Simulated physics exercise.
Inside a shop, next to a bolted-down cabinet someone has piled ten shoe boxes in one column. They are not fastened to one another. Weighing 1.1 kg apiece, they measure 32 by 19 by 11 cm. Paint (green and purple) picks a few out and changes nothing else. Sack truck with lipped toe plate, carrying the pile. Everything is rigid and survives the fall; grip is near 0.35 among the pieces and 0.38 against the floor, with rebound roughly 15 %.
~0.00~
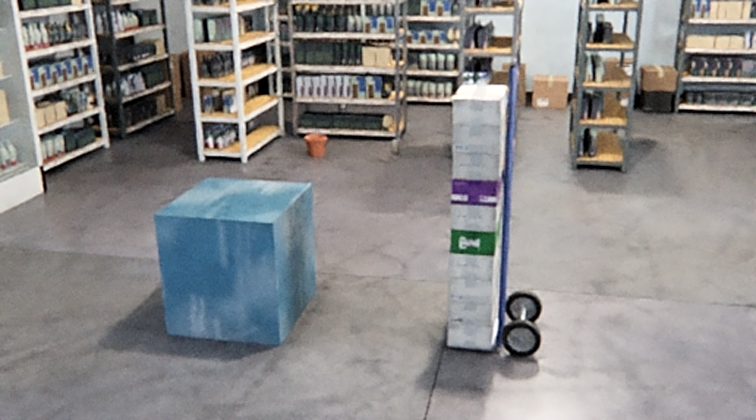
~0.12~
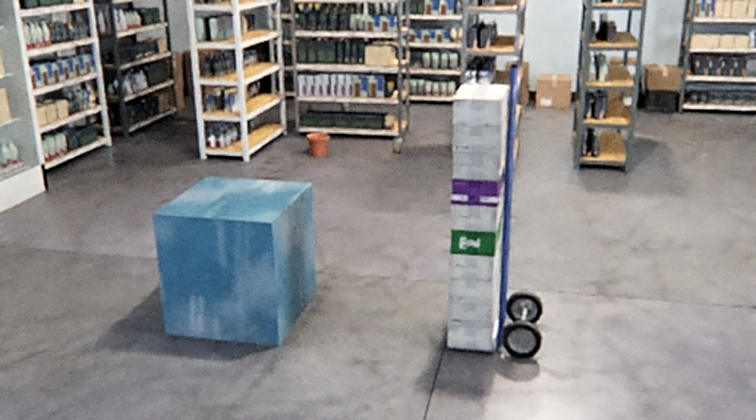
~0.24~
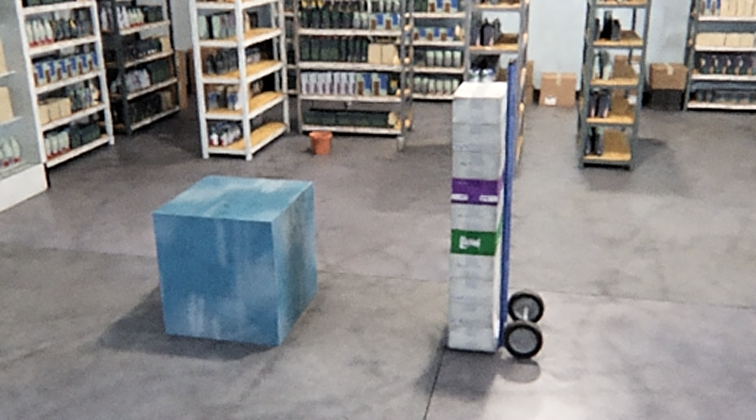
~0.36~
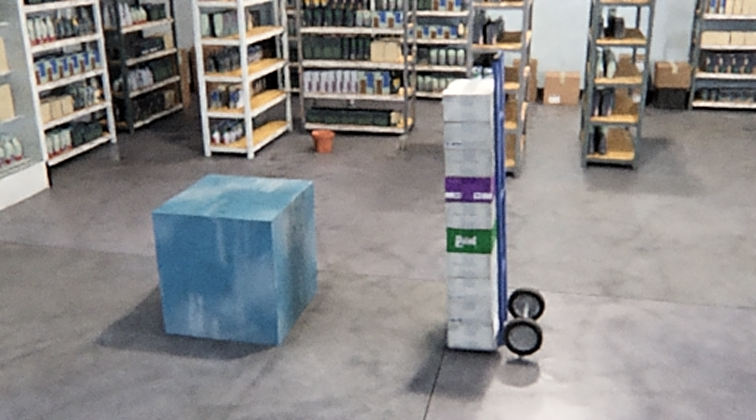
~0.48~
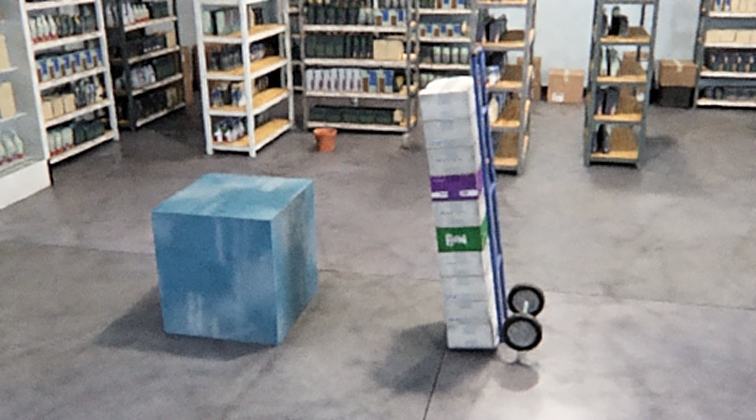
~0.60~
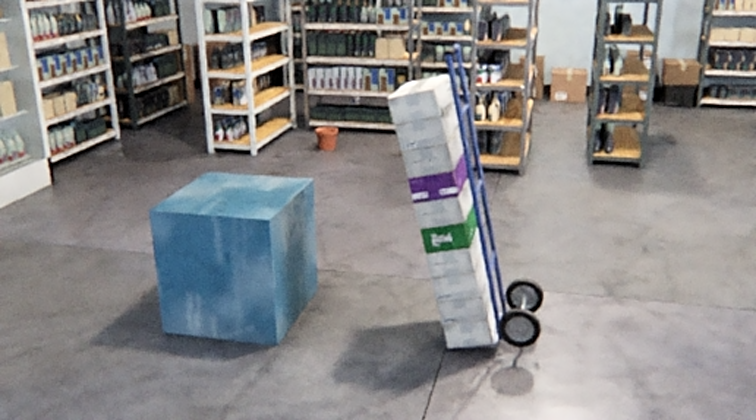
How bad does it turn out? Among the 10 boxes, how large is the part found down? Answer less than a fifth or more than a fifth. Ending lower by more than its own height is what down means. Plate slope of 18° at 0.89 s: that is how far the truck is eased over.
More than a fifth of them.
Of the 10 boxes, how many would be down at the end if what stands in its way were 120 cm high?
The count would be 8.
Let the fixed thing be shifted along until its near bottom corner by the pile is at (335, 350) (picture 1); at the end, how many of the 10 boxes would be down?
Then 4.
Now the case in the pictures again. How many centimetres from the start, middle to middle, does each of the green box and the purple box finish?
Green ends up 55 cm away; purple ends up 75 cm away.
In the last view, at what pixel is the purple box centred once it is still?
In the last picture it sits at roughly (327, 234).
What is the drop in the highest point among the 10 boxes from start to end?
34 cm.
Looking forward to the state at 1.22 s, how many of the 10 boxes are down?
By then 7.
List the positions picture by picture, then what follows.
In the first frame (pixels give the middle of a visible side; the camera moves round a little), truck frame (510, 129) 0° forward; purple box (474, 193); green box (473, 243); none has stirred.
Truck frame (511, 129) 0° forward; purple box (474, 193), in the second frame.
Truck frame (509, 127) 1° forward; purple box (475, 192), in the third frame.
Truck frame (497, 124) 4° forward; purple box (468, 190) 33 mm from its place; green box (469, 241) 24 mm from its place; movement in 9 of them, in the fourth frame.
Truck frame (480, 119) 8° forward; purple box (454, 188) 7° from how it stood; green box (459, 240) 7° from how it stood; steepest lean 7°, the box at (470, 336); movement in 10 of them, in the fifth frame.
Truck frame (460, 116) 12° forward; purple box (433, 188) 14° from how it stood; green box (445, 239) 14° from how it stood; steepest lean 14°, the box at (414, 107); movement in 10 of them, in the sixth frame.
After 0.72 s, none of the 10 boxes down, 10 disturbed; purple box 21° from how it stood; green box 21° from how it stood.
After 0.90 s, 2 of the 10 boxes down; purple box 36° from how it stood, 8 cm lower; green box 36° from how it stood, 35 mm lower.
After 1.22 s, 7 of the 10 boxes down; green box 55° from how it stood, 19 cm lower; purple box 55° from how it stood, 29 cm lower.
In the end (2.3 s), 7 of the 10 boxes down; green box 56° from how it stood, 20 cm lower; purple box 56° from how it stood, 30 cm lower. That is 70 per cent. From the last view, middles, green box near (368, 262), purple box near (327, 234).
